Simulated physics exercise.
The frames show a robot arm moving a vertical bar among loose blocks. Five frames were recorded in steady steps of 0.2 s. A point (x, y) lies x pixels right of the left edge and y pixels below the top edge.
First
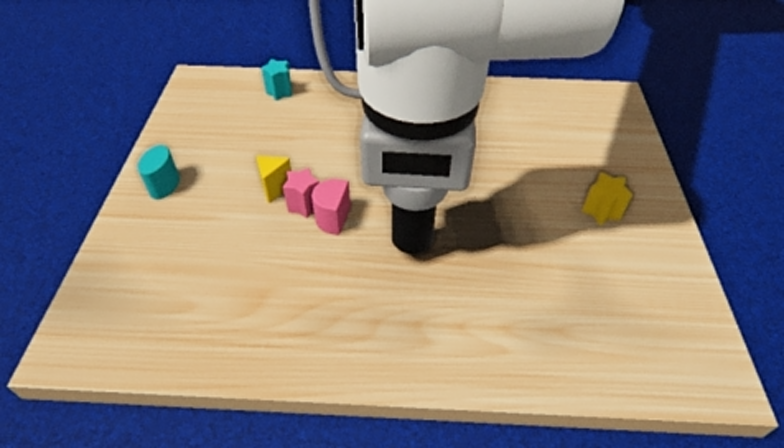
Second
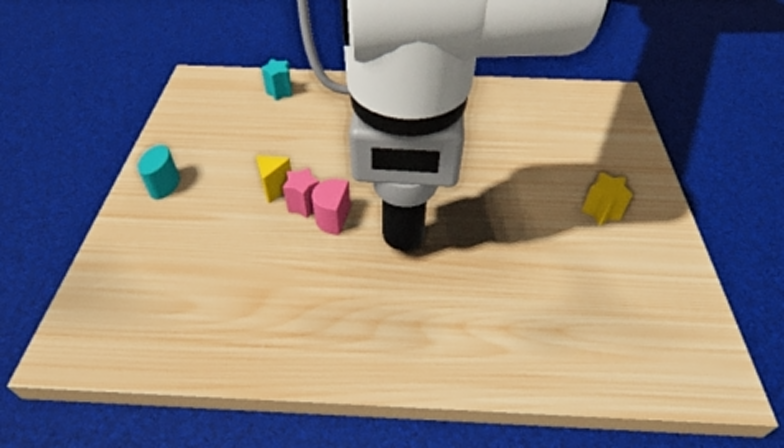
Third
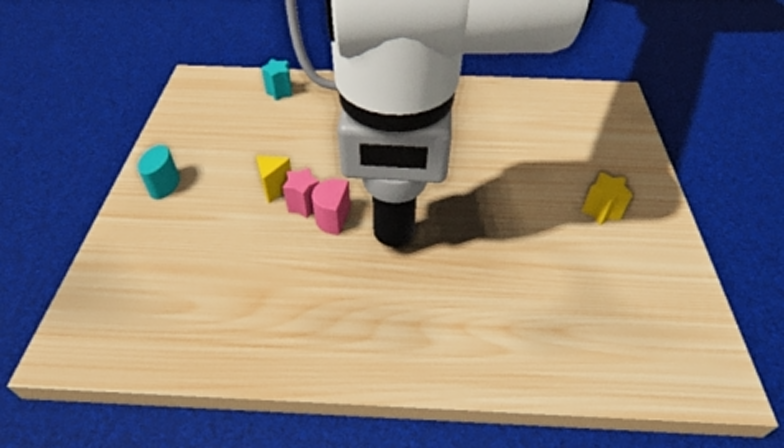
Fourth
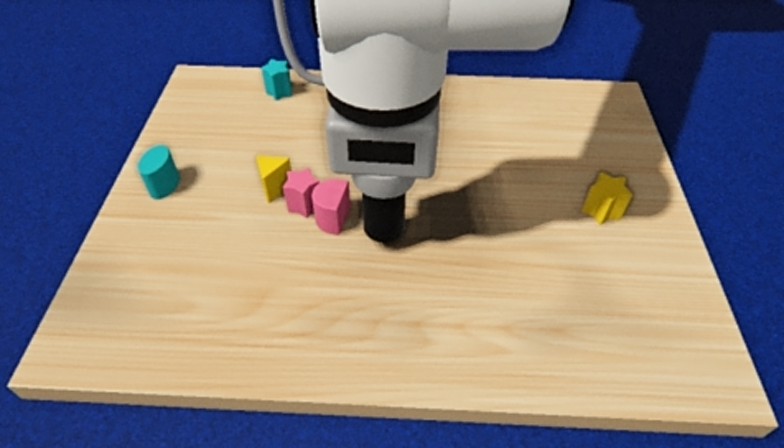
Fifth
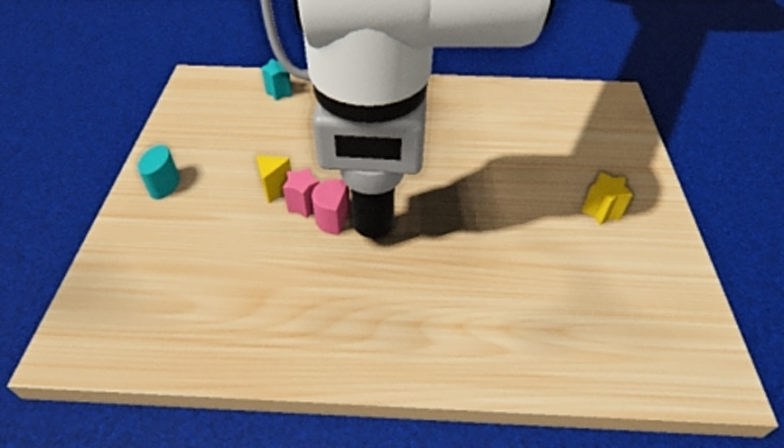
Robot arm sliding its dark vertical bar slowly left across a wooden board toward pink blocks, the scattered colourful blocks staying still.
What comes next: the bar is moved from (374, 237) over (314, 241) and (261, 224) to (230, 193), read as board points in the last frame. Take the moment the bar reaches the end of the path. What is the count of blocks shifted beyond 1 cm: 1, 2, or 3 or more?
Total: Two.
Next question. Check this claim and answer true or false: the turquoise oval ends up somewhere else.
False
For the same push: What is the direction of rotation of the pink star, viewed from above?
I'd predict that, seen from above, the pink star rotates clockwise.
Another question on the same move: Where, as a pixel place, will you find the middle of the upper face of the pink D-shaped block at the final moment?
Expect it around (302, 187).
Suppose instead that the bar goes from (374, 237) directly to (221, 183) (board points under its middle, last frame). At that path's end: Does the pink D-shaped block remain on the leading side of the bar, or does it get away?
By then it is in front of the bar.
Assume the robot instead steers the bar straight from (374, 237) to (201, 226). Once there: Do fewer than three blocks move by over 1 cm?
No, that is not what happens.
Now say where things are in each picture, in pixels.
The first frame shows bar tip at (412, 238); block tops, turquoise oval at (153, 158); yellow three-sided block at (270, 163); pink star at (300, 179); pink D-shaped block at (330, 192).
The second frame shows bar at (403, 235); blocks unchanged.
The third frame shows bar at (394, 231); blocks unchanged.
The fourth frame shows bar at (384, 227); blocks unchanged.
The fifth frame shows bar at (374, 223); turquoise oval at (153, 158); yellow three-sided block at (270, 163); pink star at (300, 179); pink D-shaped block at (330, 192).
On the path given first. One third of the way, bar at (310, 228); pink star at (293, 171), turned 20° clockwise; pink D-shaped block at (308, 190), turned 70° clockwise.
Two thirds of the way, bar at (258, 211); yellow three-sided block at (268, 160), turned 15° anticlockwise; pink star at (293, 165), turned 20° clockwise; pink D-shaped block at (302, 187), turned 100° clockwise.
At the end, bar at (226, 179); turquoise oval in place; yellow three-sided block at (268, 160), turned 15° anticlockwise; pink star at (293, 165), turned 20° clockwise; pink D-shaped block at (302, 187), turned 100° clockwise.
